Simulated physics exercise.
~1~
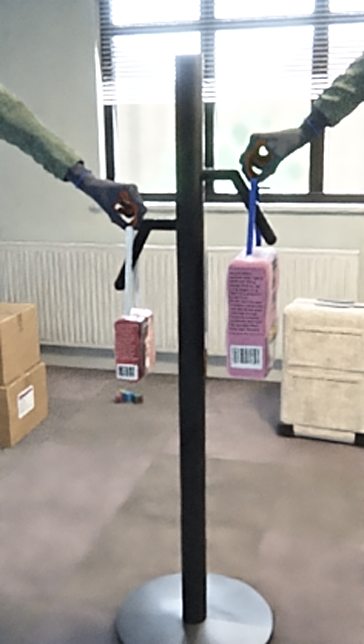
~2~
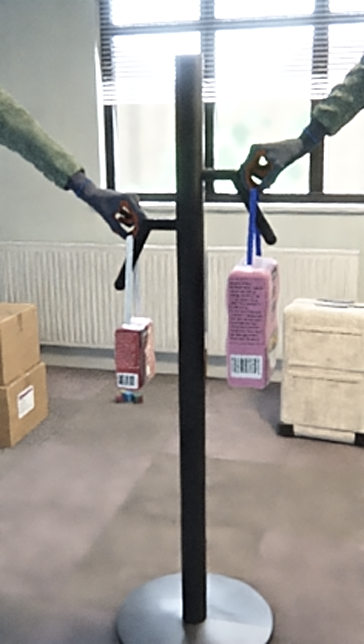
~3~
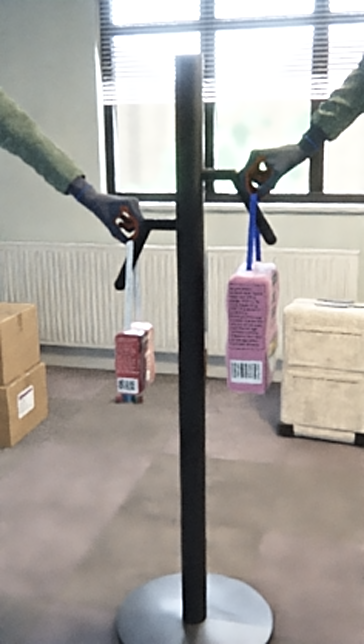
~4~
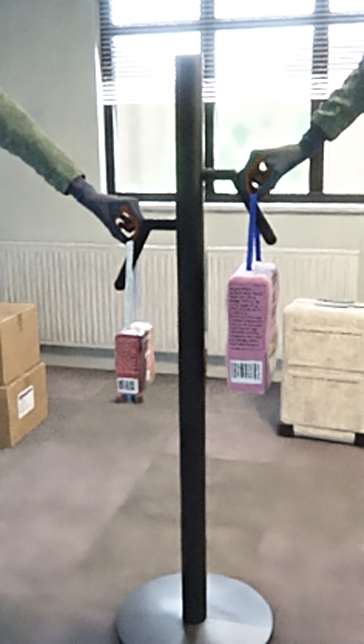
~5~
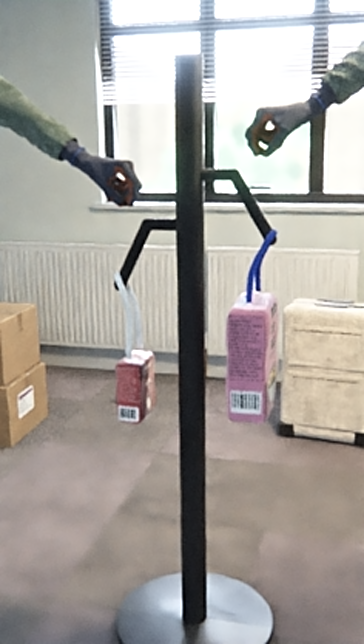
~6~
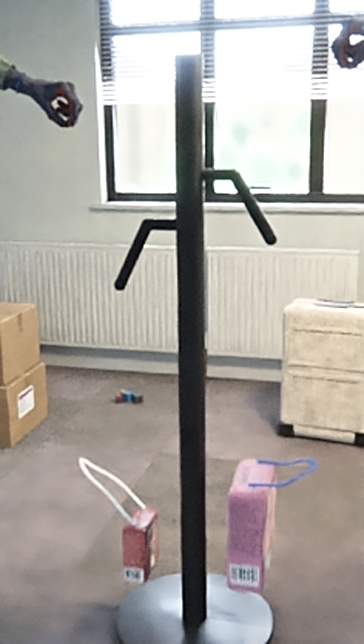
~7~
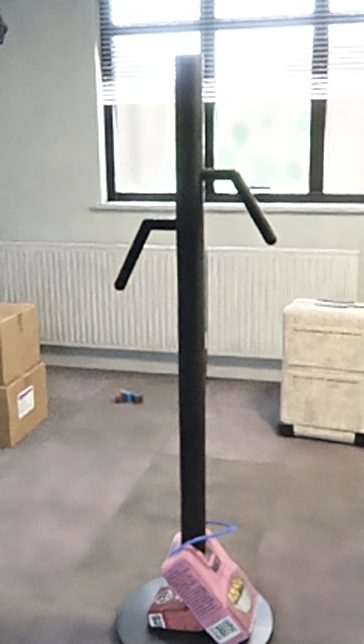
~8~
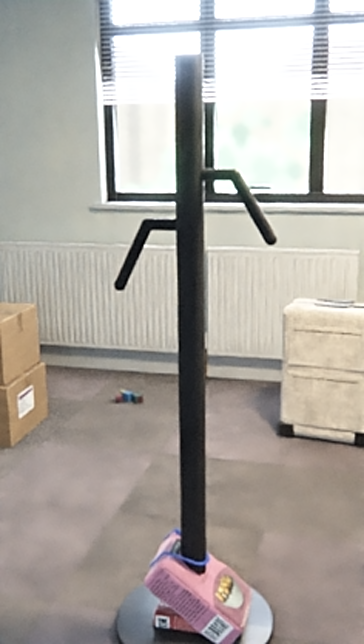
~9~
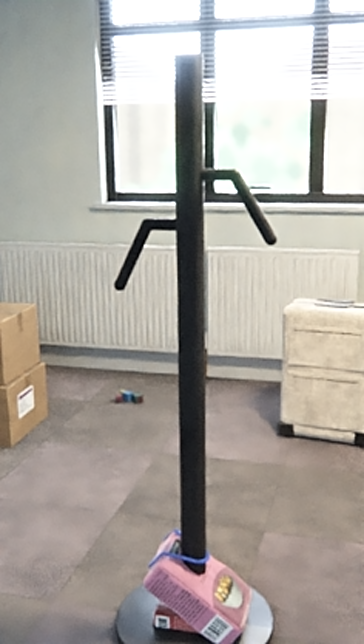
Red pouch and pink sack sliding off downward-sloping pegs as two hands let go, dropping and ending heaped at the post's base.
